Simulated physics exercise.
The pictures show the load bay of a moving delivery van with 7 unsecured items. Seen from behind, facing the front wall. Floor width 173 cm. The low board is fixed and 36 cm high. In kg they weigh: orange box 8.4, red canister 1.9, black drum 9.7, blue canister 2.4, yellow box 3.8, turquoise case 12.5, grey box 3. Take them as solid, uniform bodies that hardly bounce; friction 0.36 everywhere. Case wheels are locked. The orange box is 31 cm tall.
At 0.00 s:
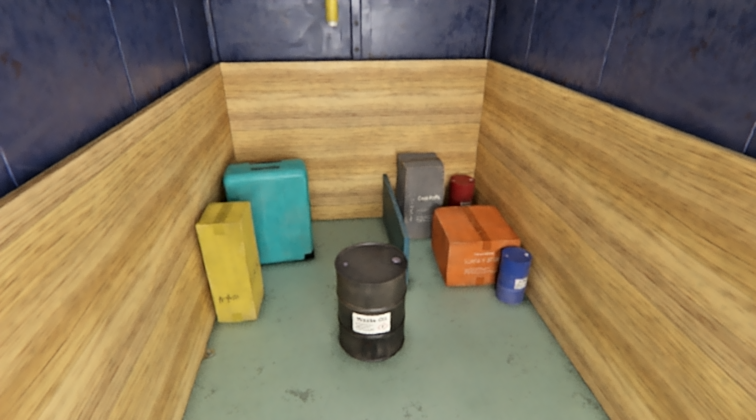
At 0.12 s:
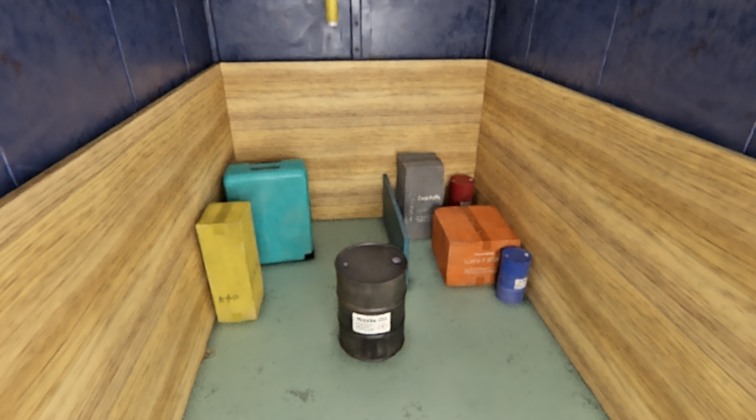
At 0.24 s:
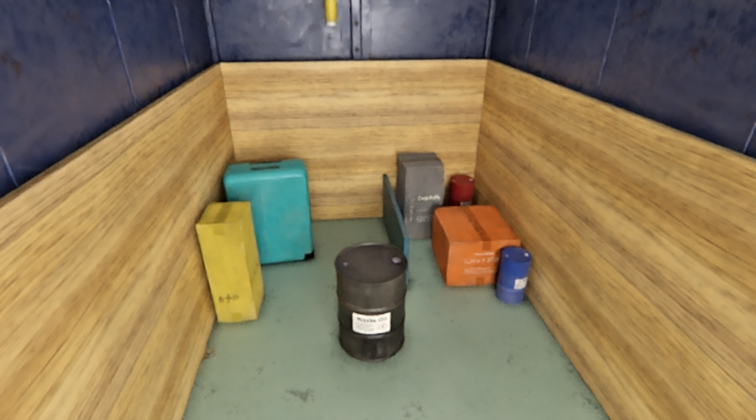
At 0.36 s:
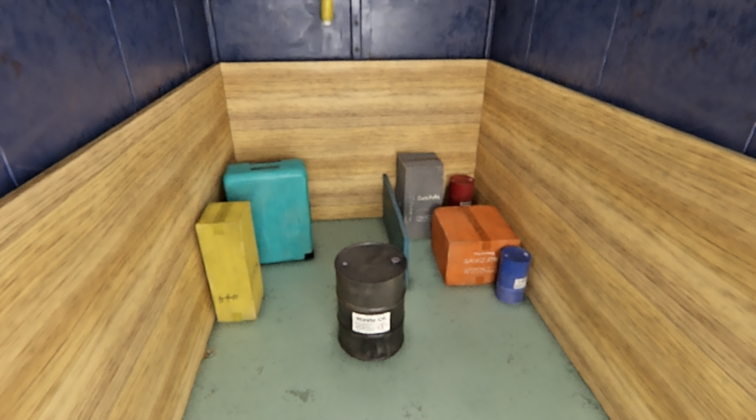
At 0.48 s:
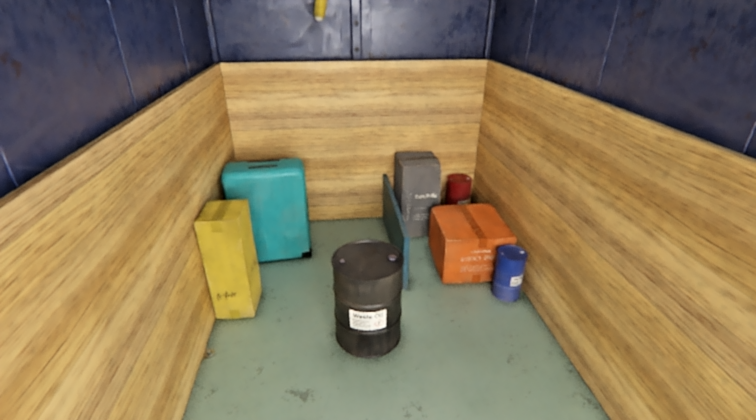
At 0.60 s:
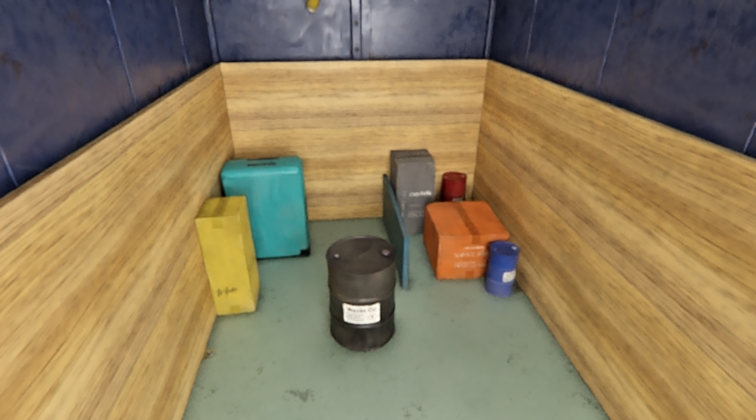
The clip shows boxes, canisters, a black drum and a turquoise case standing still in a wood-lined van bay, before they shift slightly towards the front wall and left while a low divider stays put.
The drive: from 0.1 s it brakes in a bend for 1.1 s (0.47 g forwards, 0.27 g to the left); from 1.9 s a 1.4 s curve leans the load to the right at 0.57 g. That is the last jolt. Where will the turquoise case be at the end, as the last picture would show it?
The turquoise case comes to rest near (352, 191).
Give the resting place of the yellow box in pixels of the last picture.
At about (313, 233).
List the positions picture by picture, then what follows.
The first frame shows smooth; turquoise case (272, 213); orange box (471, 244).
The second frame shows smooth; black drum (372, 301); blue canister (513, 276).
The third frame shows push 0.26 g forwards, 0.15 g left; yellow box (234, 263); grey box (419, 196).
The fourth frame shows push 0.47 g forwards, 0.27 g left; orange box (471, 243); red canister (460, 202).
The fifth frame shows push 0.47 g forwards, 0.27 g left; black drum (368, 298) shifted 3 cm; blue canister (509, 273) shifted 3 cm.
The sixth frame shows push 0.47 g forwards, 0.27 g left; turquoise case (269, 209) shifted 7 cm; yellow box (231, 256) shifted 7 cm.
Around 0.90 s, push 0.47 g forwards, 0.27 g left; turquoise case shifted 18 cm near (270, 201); black drum shifted 32 cm; blue canister shifted 28 cm.
Around 2.30 s, push 0.57 g right; turquoise case shifted 28 cm near (278, 194); black drum shifted 77 cm; yellow box at 4° to upright.
Around 2.60 s, push 0.57 g right; turquoise case shifted 36 cm near (310, 193); yellow box at 31° to upright; black drum shifted 69 cm.
Finally (3.9 s), not toppled but over 15 cm from the start, orange box, black drum, blue canister, yellow box, turquoise case and grey box; the last one still in place (within 15 cm). In the last view, turquoise case near (352, 191).
